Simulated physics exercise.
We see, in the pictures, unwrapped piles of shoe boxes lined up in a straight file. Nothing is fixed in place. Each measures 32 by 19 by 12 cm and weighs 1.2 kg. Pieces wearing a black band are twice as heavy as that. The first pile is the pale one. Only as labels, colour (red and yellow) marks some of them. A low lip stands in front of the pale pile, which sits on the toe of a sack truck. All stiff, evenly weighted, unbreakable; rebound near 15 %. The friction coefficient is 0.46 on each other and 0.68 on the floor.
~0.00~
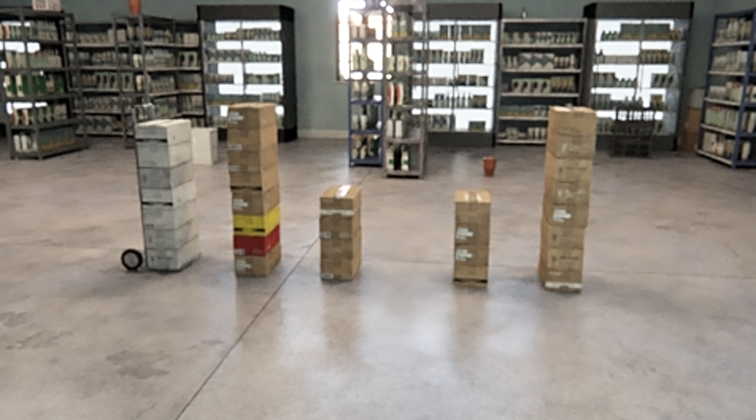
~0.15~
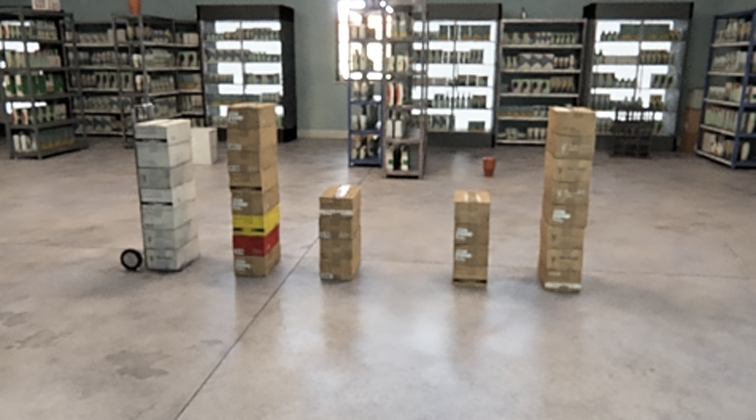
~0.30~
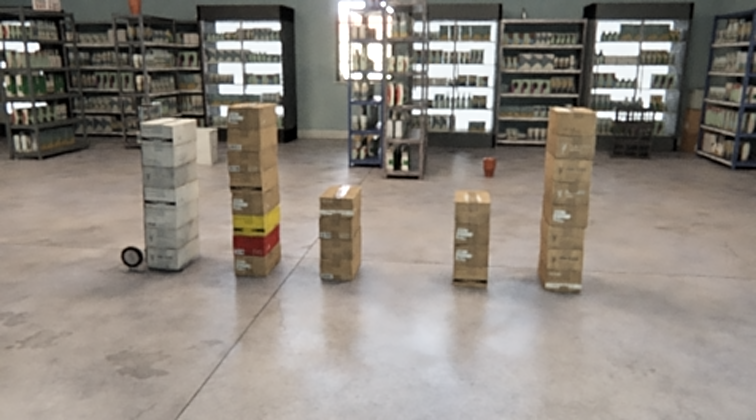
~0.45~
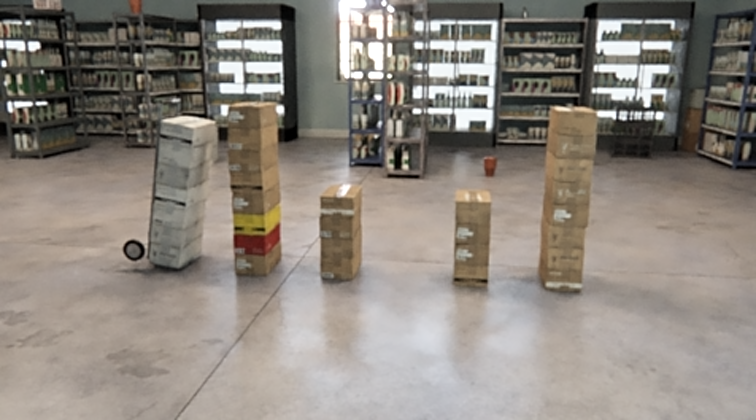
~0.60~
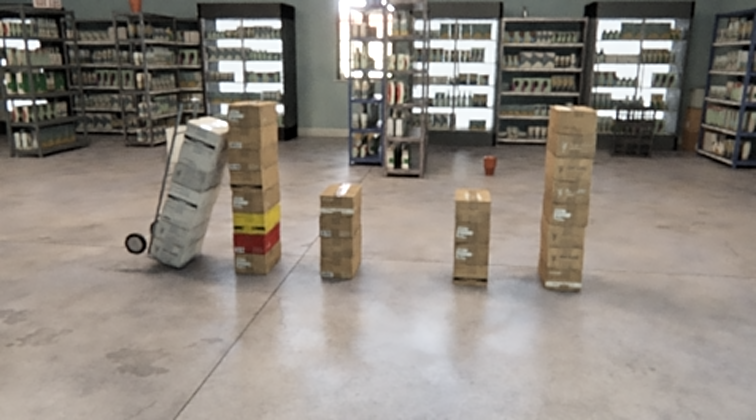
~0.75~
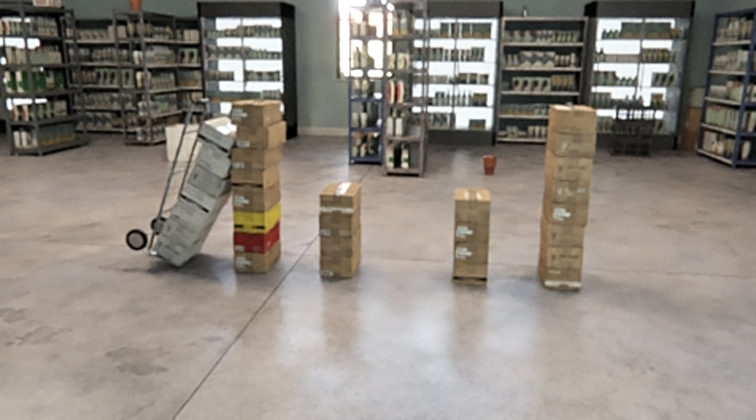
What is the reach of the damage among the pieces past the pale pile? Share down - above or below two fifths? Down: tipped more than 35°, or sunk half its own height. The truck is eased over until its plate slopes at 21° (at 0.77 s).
Above.
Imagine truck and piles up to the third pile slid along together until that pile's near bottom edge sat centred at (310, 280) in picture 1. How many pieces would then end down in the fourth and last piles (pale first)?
Down per pile: Fourth 3; last 0.
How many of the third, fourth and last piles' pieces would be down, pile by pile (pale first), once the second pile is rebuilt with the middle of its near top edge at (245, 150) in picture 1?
Result: Third pile 3, fourth pile 0, last pile 0.
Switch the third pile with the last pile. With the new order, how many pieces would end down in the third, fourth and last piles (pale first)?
Count of fallen pieces - third: 8; fourth: 3; last: 2.
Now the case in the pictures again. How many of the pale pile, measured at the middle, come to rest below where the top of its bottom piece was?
The number is 3.
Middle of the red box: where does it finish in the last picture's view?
It settles close to (298, 249) in the last view.
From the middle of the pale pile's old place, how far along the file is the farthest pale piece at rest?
About 95 cm along.
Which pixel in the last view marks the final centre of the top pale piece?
End position: Near (328, 225) px.
By 1.14 s, 7 of the pale pile down; none of the 24 other boxes down, 8 disturbed; yellow box tilted 13°; red box tilted 13°.
By 1.52 s, 7 of the pale pile down; 7 of the 24 other boxes down; red box tilted 43°; yellow box tilted 43°, 47 mm lower.
By 2.00 s, 7 of the pale pile down; 11 of the 24 other boxes down; yellow box tilted 43°, 13 cm lower; red box tilted 43°, 7 cm lower.
When it is over (2.8 s), 7 of the pale pile down; 14 of the 24 other boxes down; yellow box tilted 43°, 13 cm lower; red box tilted 43°, 7 cm lower. That is 58 per cent. In pixels of the last frame, middles, yellow box near (316, 240), red box near (298, 249).
